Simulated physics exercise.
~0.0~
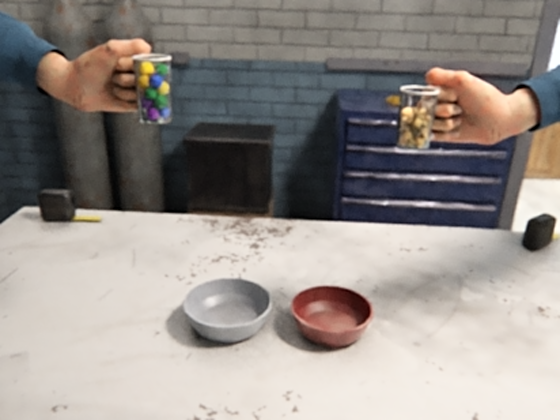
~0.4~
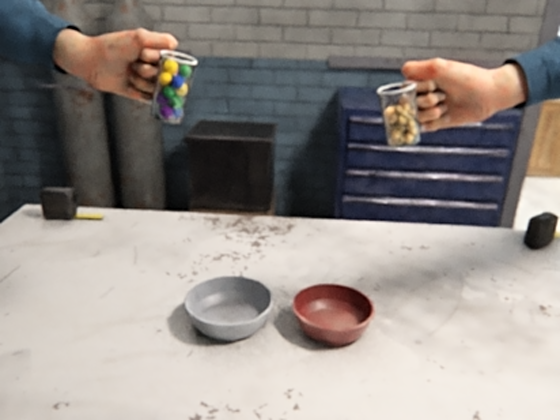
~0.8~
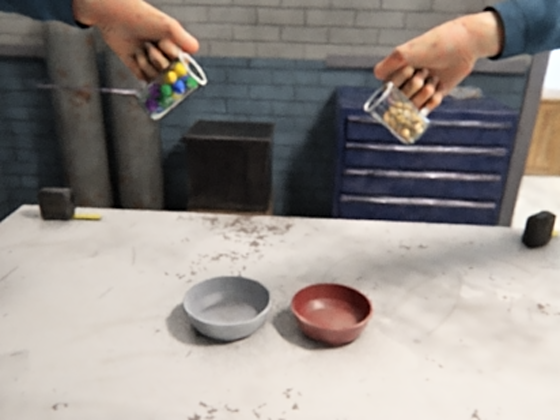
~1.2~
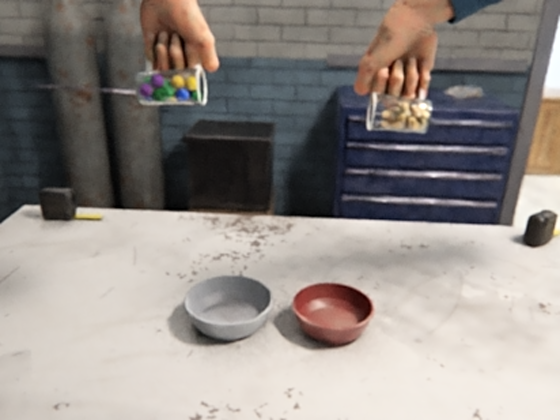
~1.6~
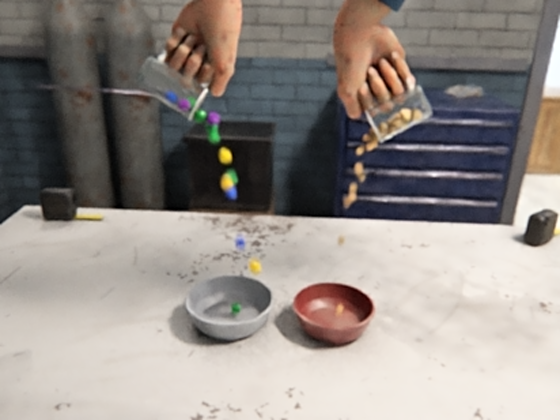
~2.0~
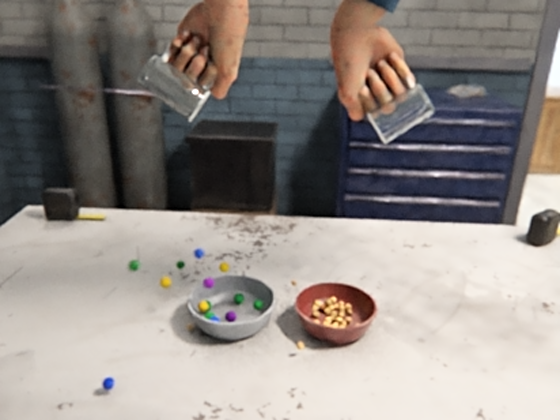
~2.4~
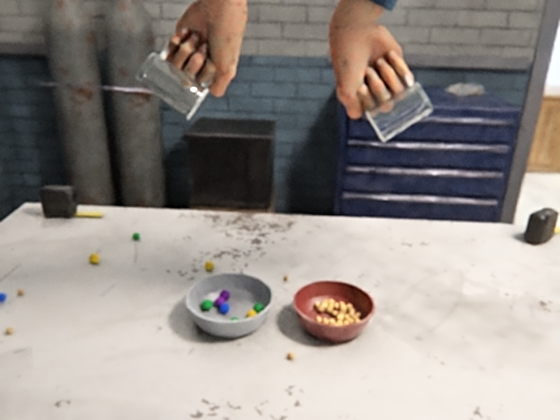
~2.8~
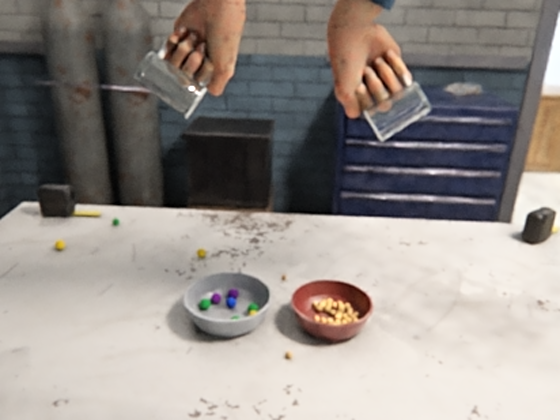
Colorful beads in a clear cup on the left and small tan pieces in another on the right are held by two hands above a gray dish and a red dish on a pale counter. The hands tilt the cups inward until they lie on their sides, then turn them further over. Both loads pour down in streams toward the dishes. Many beads bounce out of the gray dish and scatter across the counter, while most tan pieces settle in the red one. The emptied cups stay overturned, with several beads and a few tan pieces left outside the dishes.
